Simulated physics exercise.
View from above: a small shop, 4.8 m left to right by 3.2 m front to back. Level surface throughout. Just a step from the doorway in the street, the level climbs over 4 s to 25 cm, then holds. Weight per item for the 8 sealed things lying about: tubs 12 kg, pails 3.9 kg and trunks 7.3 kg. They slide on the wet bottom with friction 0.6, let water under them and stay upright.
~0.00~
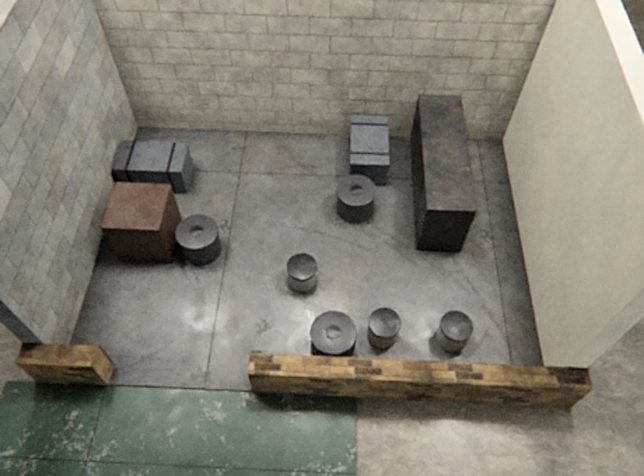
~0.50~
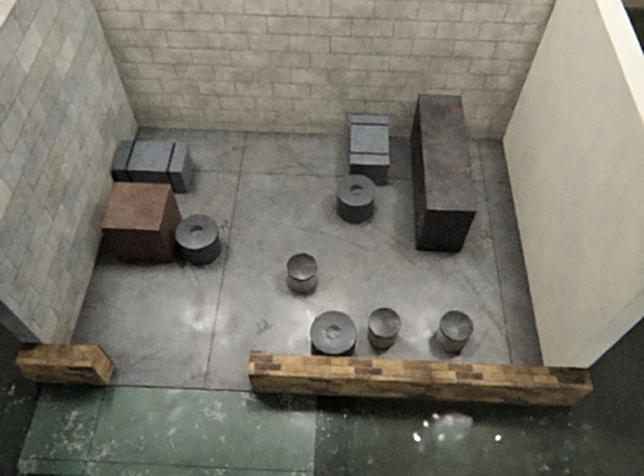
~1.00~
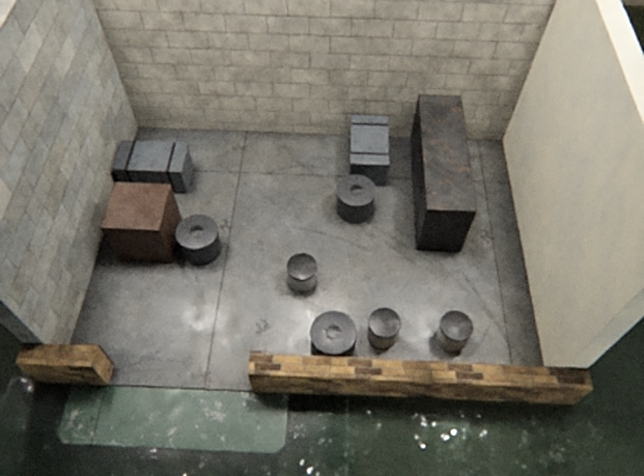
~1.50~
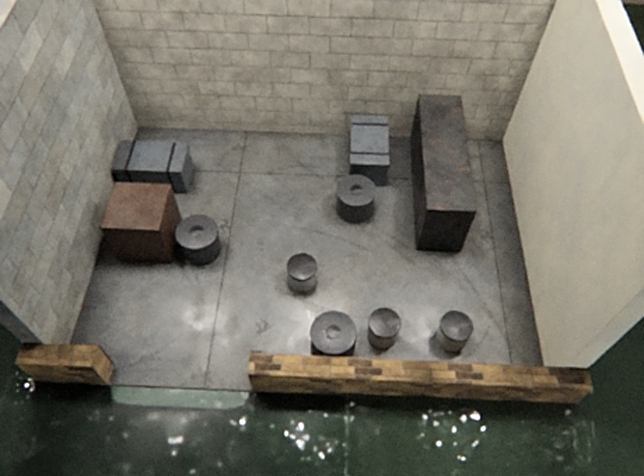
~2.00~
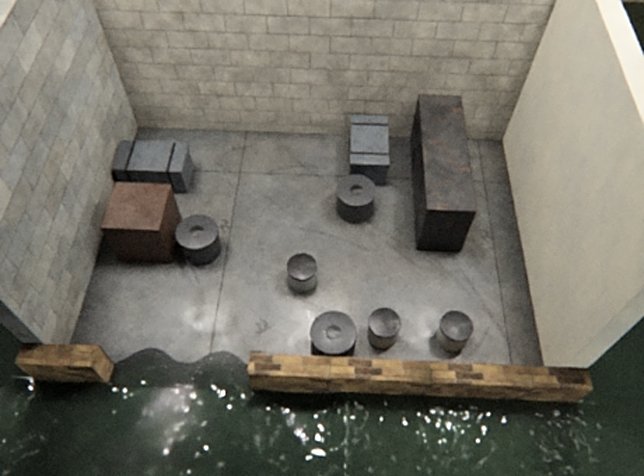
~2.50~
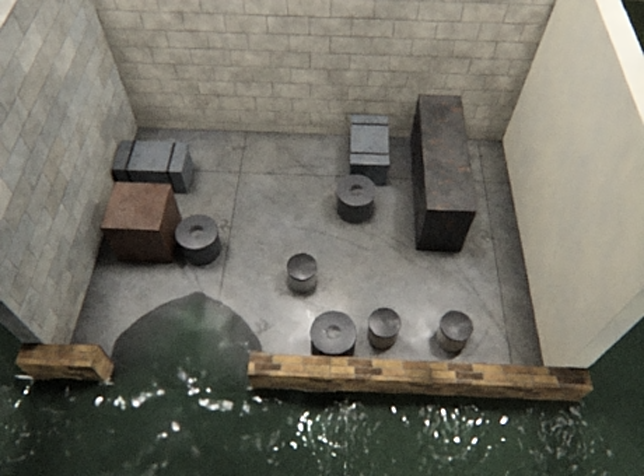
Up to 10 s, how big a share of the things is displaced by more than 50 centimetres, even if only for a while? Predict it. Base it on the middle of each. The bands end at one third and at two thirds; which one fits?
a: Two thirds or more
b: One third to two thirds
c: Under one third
The answer is a.
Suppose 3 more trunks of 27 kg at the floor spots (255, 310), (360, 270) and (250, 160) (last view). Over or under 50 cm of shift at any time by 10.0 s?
In turn: Beyond the mark, beyond the mark, beyond the mark.
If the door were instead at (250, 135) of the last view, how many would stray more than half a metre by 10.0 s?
That gives 5 of them.
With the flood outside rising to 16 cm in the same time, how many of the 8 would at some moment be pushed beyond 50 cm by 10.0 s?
Count: 3.
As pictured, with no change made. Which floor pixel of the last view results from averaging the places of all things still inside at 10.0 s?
I'd put it close to (333, 276) in the last view.
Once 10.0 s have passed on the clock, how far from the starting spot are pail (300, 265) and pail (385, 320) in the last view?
Shifts: 60 cm / 80 cm.
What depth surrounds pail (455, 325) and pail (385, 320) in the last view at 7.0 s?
I'd estimate 1 cm for the first and 0 cm for the second.
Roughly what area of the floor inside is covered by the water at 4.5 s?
That flooded area is roughly 7.0 m2.
After 3.5 s 0 of 8 are over 50 cm from their spots; 0 afloat.
After 4.5 s 1 of 8 are over 50 cm from their spots; 0 afloat.
After 7.0 s 2 of 8 are over 50 cm from their spots; 3 afloat.
After 10.0 s 8 of 8 are over 50 cm from their spots, and 8 have been at some point; 8 afloat.
